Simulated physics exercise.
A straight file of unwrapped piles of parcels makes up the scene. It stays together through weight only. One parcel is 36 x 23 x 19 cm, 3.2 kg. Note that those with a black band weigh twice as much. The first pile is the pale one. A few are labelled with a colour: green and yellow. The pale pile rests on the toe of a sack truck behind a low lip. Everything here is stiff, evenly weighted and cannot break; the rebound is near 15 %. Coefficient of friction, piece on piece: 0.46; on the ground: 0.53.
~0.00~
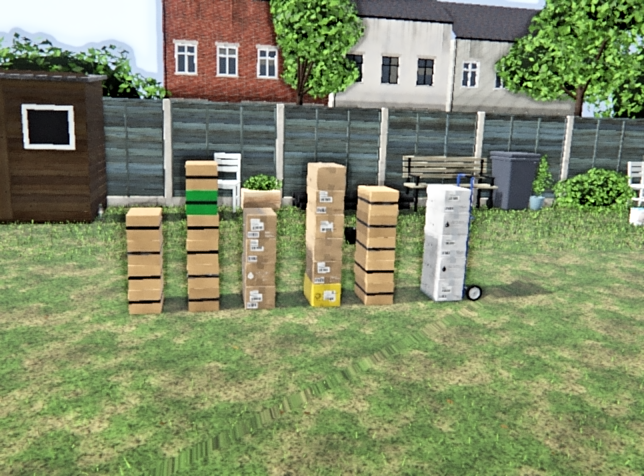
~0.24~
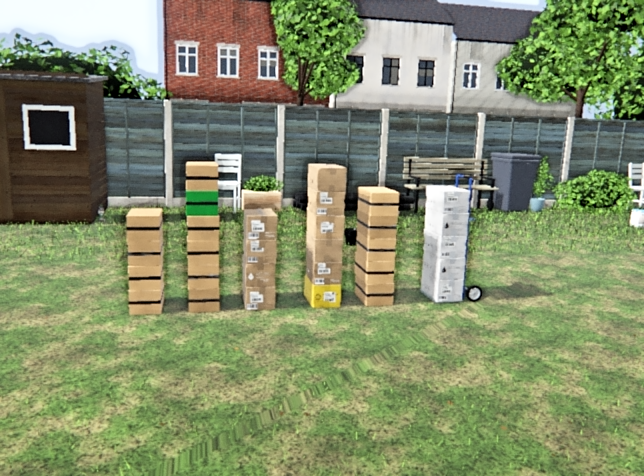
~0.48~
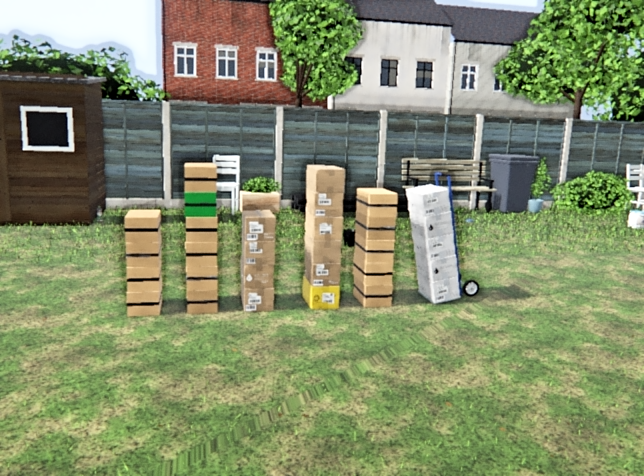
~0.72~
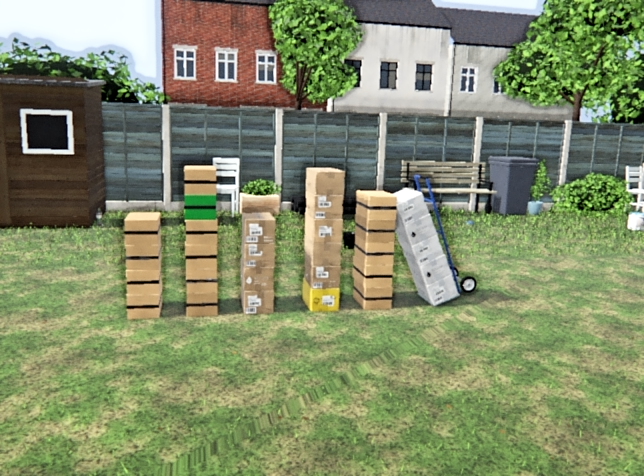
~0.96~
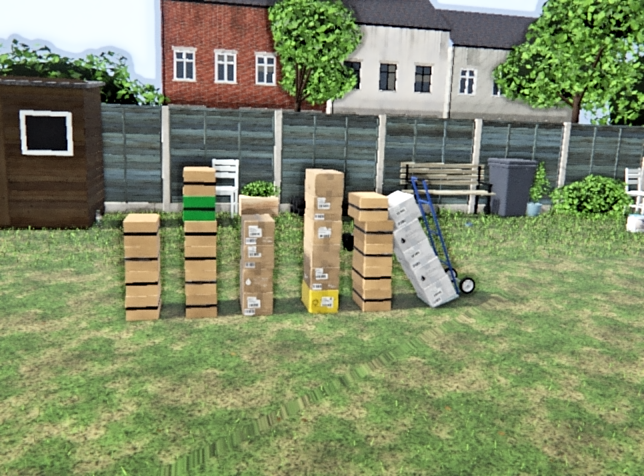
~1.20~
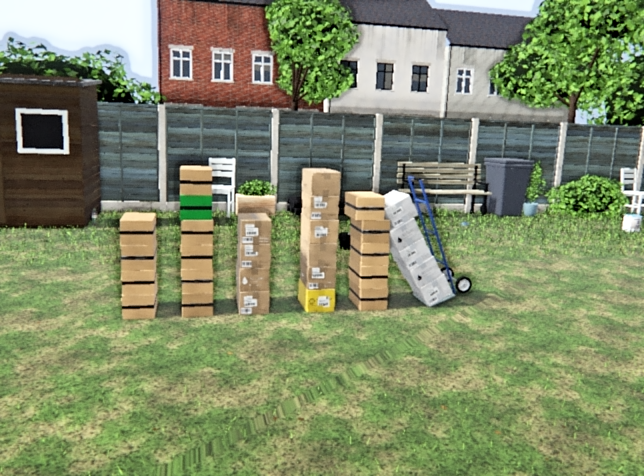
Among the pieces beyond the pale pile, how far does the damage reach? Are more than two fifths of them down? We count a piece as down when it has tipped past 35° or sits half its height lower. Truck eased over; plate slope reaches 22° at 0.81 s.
No.
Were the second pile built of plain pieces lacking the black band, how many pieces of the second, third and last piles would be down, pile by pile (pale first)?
In that case the second pile has 5 down, the third 6, the last 4.
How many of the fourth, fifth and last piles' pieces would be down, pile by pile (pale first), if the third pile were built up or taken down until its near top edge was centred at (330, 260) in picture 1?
Pile by pile that makes fourth 0, fifth 0, last 0.
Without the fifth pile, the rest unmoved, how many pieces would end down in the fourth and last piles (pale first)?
Fourth 0, last 0.
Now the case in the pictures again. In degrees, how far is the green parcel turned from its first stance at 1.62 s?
About 0 degrees.
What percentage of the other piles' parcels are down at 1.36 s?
By then, 0 per cent.
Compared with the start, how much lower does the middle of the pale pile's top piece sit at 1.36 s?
Some 0 centimetres.
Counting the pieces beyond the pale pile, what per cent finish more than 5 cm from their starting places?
It comes to 5 percent.
After 1.36 s, 0 of the pale pile down; none of the 25 other parcels down, 1 disturbed.
At rest (1.9 s), 0 of the pale pile down; none of the 25 other parcels down, 1 disturbed; green parcel unmoved; yellow parcel unmoved. That is 0 per cent. As the last picture would show them, middles, green parcel near (196, 204), yellow parcel near (316, 295).
